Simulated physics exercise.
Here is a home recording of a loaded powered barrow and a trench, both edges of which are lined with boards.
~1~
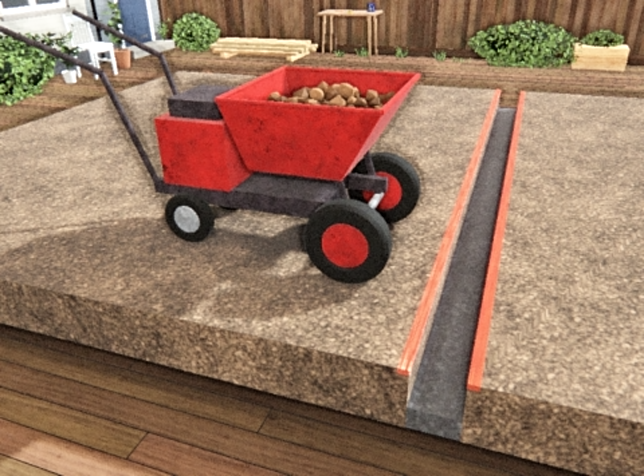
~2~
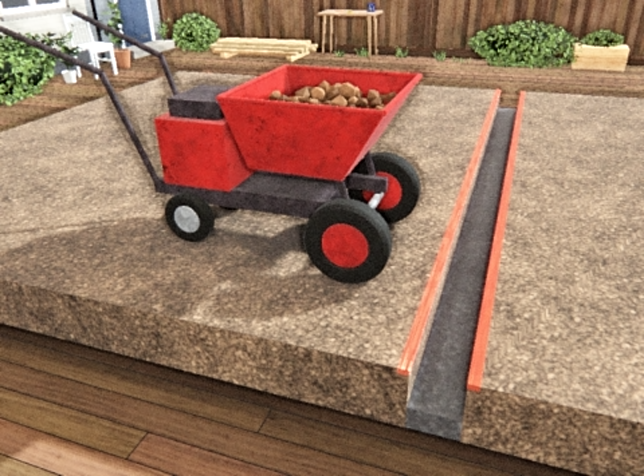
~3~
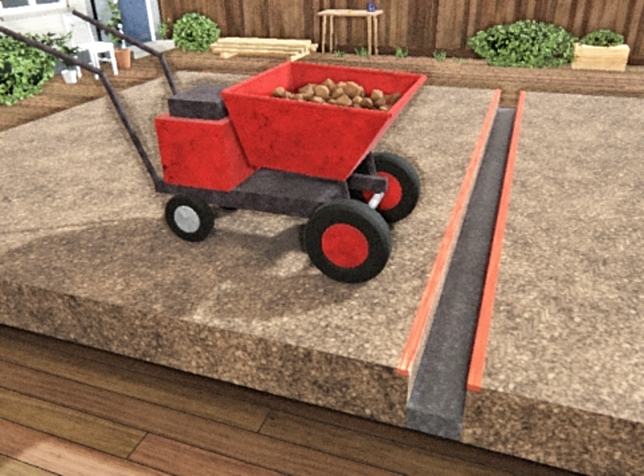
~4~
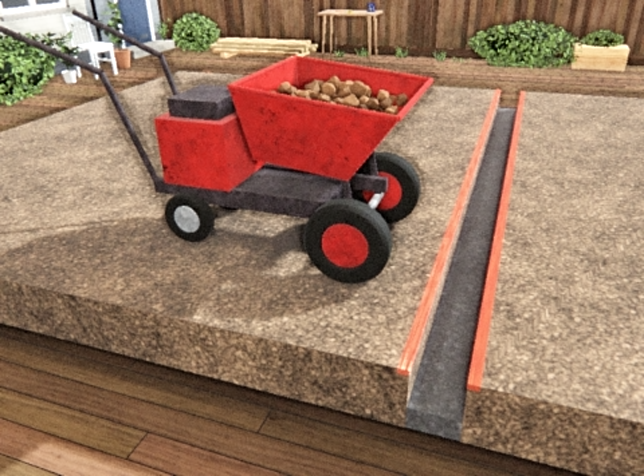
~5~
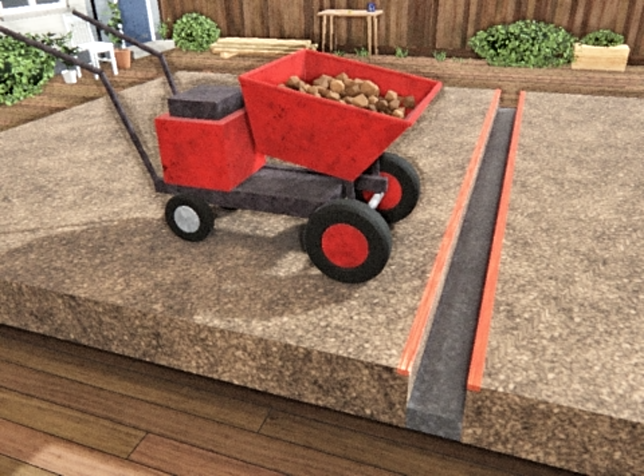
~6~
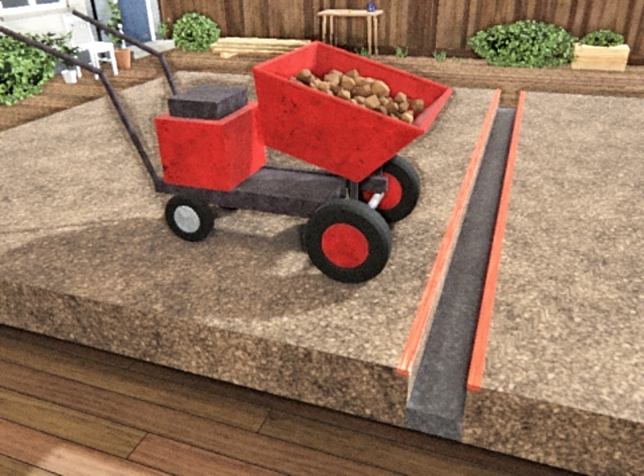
At the start, a red powered barrow loaded with brown clods stands still on a raised earthen surface, its skip level, left of a narrow trench edged with orange-red boards. The skip then gradually tilts forward to the right, its front lip lowering and its rear rising, while the wheels stay put.
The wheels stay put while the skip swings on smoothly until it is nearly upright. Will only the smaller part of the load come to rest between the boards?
Yes.
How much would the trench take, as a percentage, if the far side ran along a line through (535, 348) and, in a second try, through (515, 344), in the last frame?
The first case gives close to 70 per cent and the second close to 50 per cent.
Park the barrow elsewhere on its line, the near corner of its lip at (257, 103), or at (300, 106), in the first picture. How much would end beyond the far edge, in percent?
Roughly 0 percent first, then roughly 0 percent.
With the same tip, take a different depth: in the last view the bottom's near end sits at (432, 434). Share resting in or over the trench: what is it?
About 10 per cent.
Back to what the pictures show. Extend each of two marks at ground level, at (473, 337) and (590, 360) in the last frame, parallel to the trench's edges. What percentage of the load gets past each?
Result, first then second: 80 %, 20 %.
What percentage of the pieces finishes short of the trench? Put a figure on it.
I'd say around 0 per cent of the load.
Shortly afterwards, skip tipped steeply; the whole lot in the skip.
Next, skip tipped right over; the bulk in the skip; a little beyond it; only a few falling.
Some moments later, skip tipped right over; near a quarter in the skip; only a few in or heaped over the trench; the bulk beyond it.
In the end, skip tipped right over; a little in the skip; a little in or heaped over the trench; the bulk beyond it.
